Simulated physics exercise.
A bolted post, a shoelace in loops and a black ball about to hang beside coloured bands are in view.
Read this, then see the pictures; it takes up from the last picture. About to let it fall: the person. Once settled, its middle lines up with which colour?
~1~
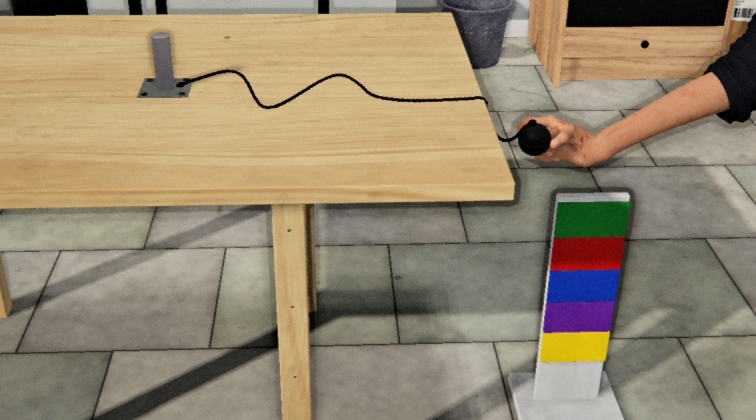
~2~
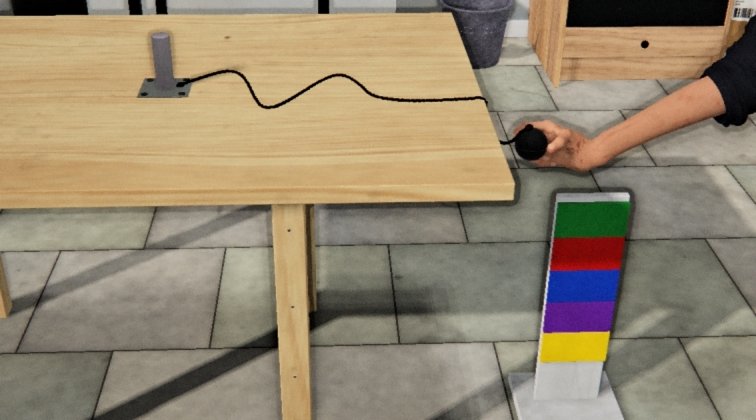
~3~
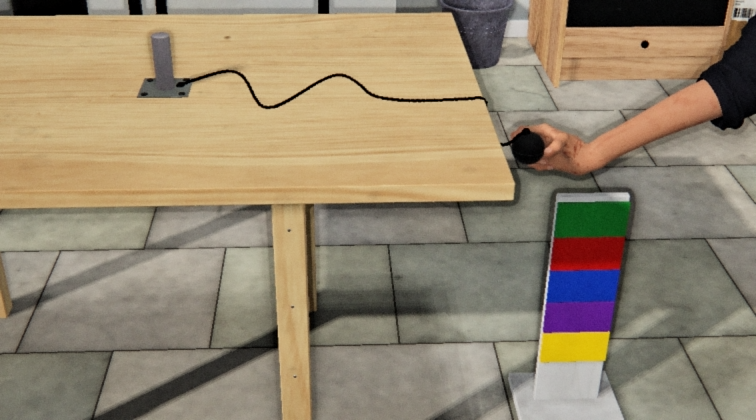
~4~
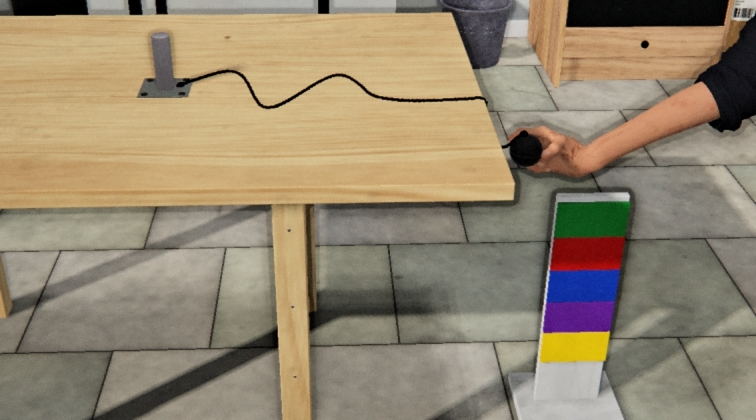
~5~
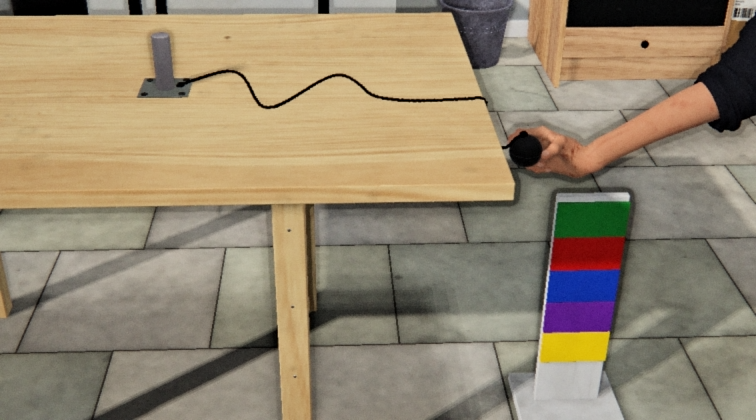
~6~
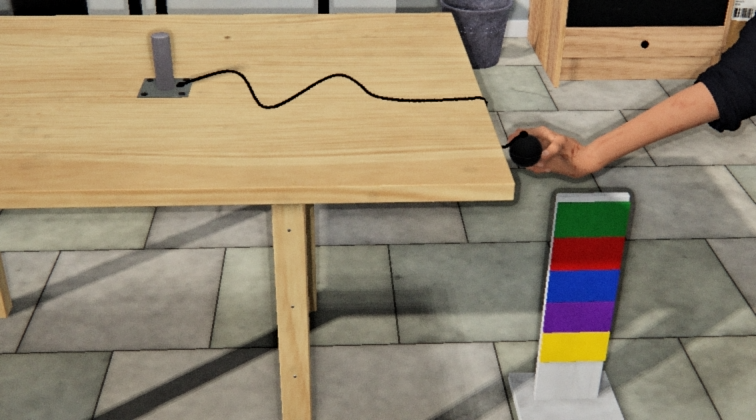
It lines up with the purple band.
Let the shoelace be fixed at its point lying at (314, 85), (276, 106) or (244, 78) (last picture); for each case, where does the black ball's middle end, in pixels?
Per try (px, approx.): (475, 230); (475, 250); (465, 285).
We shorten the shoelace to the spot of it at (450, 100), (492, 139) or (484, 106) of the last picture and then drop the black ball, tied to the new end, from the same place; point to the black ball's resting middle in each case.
In that order: (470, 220), (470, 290) and (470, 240).
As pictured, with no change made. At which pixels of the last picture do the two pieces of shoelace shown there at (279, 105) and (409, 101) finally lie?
Roughly (364, 89) for the first and (476, 167) for the second.
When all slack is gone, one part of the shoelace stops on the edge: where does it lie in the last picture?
Look near (353, 80).
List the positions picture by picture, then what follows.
Black ball (534, 139); green (593, 221); red (588, 255); blue (583, 287); purple (579, 318); yellow (575, 348), in the first frame.
Black ball (531, 144); shoelace through (221, 72) (257, 101) (315, 84) (371, 95) (465, 99), in the second frame.
Black ball (528, 148), in the third frame.
Black ball (526, 150); shoelace through (221, 72) (257, 101) (315, 84) (371, 95) (465, 99), in the fourth frame.
Black ball (526, 151), in the fifth frame.
Black ball (526, 151); shoelace through (221, 72) (257, 101) (315, 84) (371, 95) (465, 99), in the sixth frame.
Soon after, ball near (478, 286); level with blue.
Then, ball near (448, 308); level with purple.
At rest, ball near (464, 311); level with purple. The shoelace holds its middle at purple.
